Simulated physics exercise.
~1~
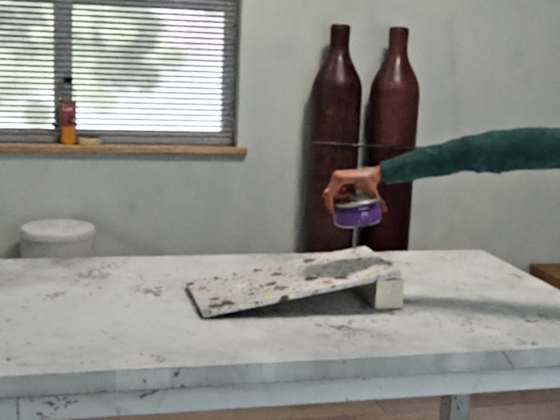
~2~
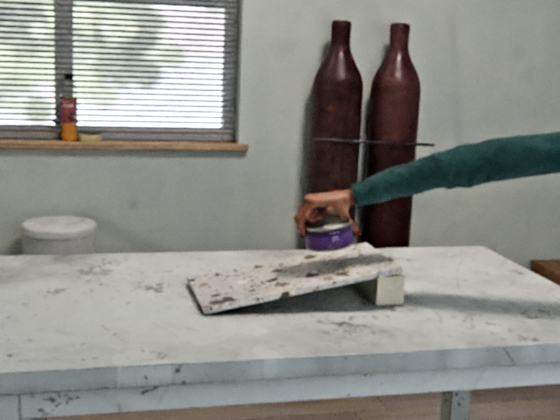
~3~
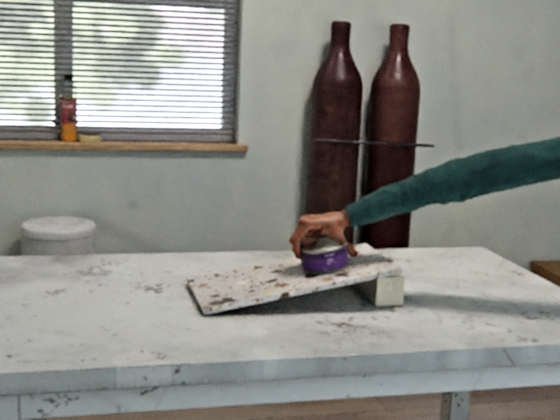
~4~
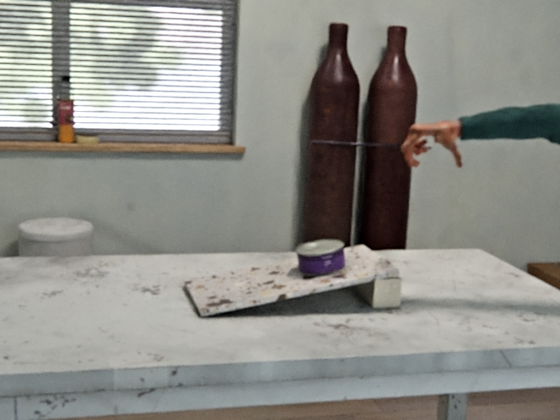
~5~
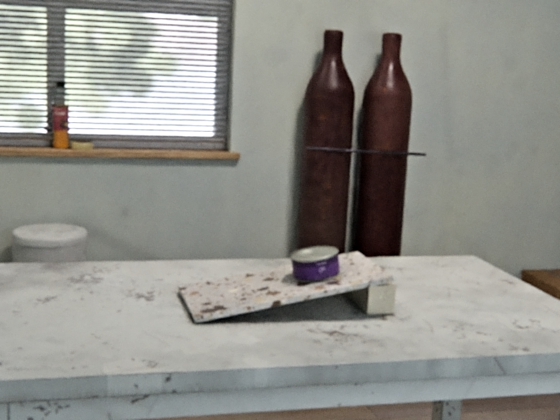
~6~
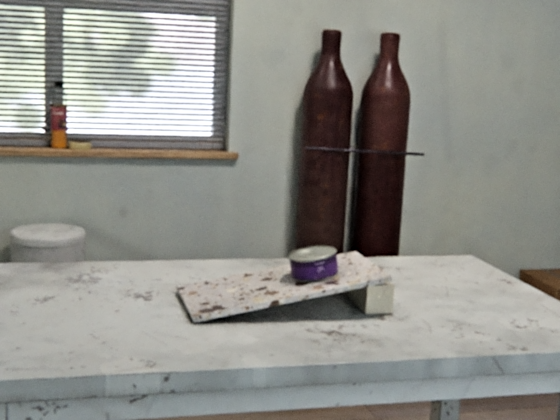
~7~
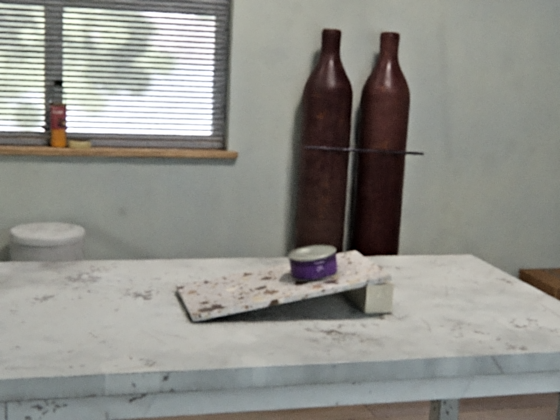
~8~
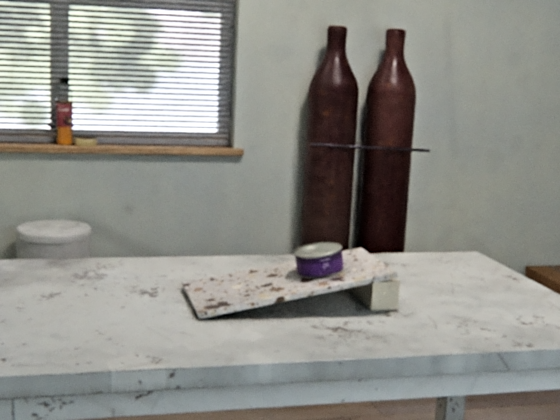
Purple tub being lowered by a hand onto a sloping speckled board, then staying in place after the hand withdraws.
